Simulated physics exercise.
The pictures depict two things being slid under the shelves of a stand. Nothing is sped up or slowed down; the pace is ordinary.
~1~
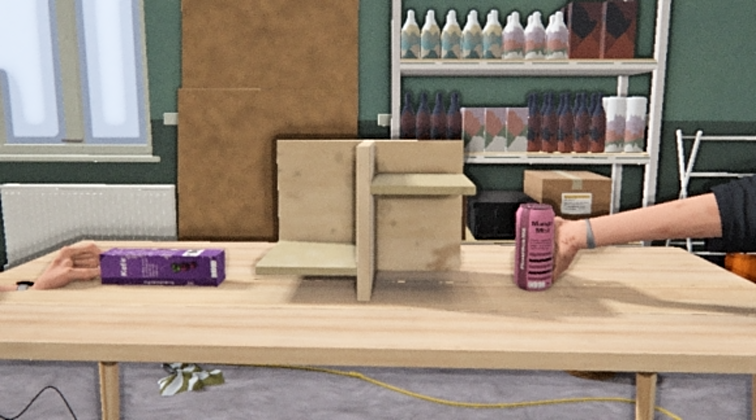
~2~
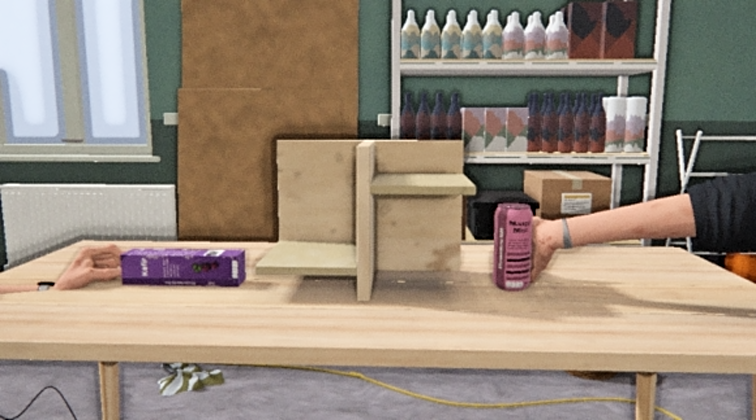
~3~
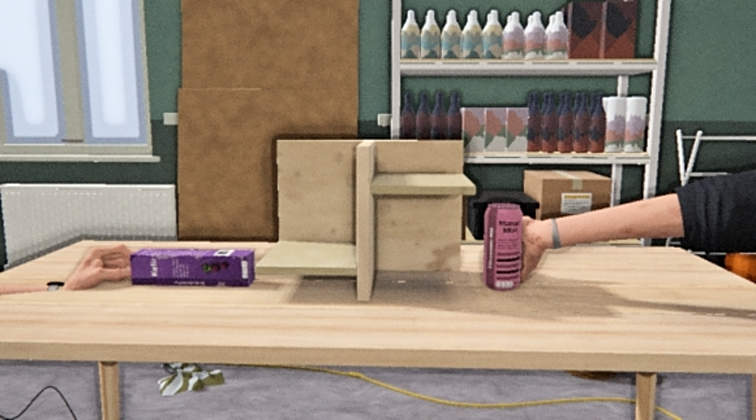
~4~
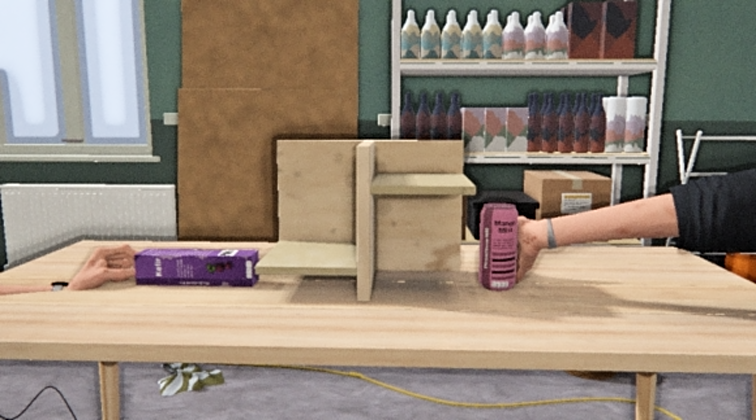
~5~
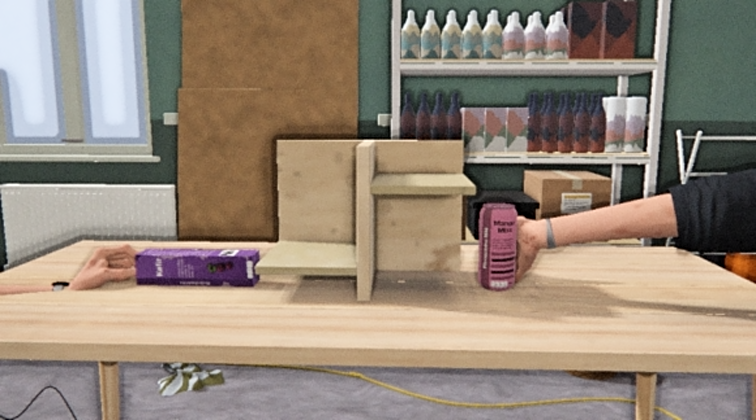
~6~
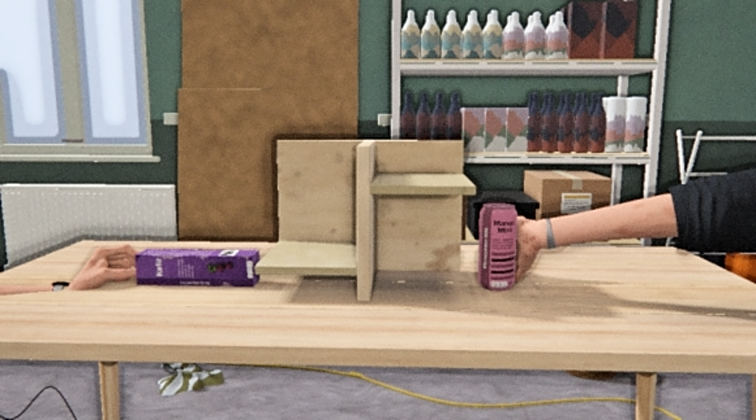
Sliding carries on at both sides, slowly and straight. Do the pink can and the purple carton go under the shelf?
Pink can: Enough clearance. Purple carton: Not enough clearance.
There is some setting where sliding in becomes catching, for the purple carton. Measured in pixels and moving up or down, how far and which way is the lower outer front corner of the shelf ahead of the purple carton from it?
8 pixels up.
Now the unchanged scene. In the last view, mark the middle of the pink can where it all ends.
I'd say it stops near (444, 246).
Then, 0.28 s after the last picture, pink can sliding up to the opening near (482, 247); purple carton stopped at the opening near (210, 268).
At rest, the pink can slides in, near (444, 246); the purple carton catches on the edge, near (210, 268).
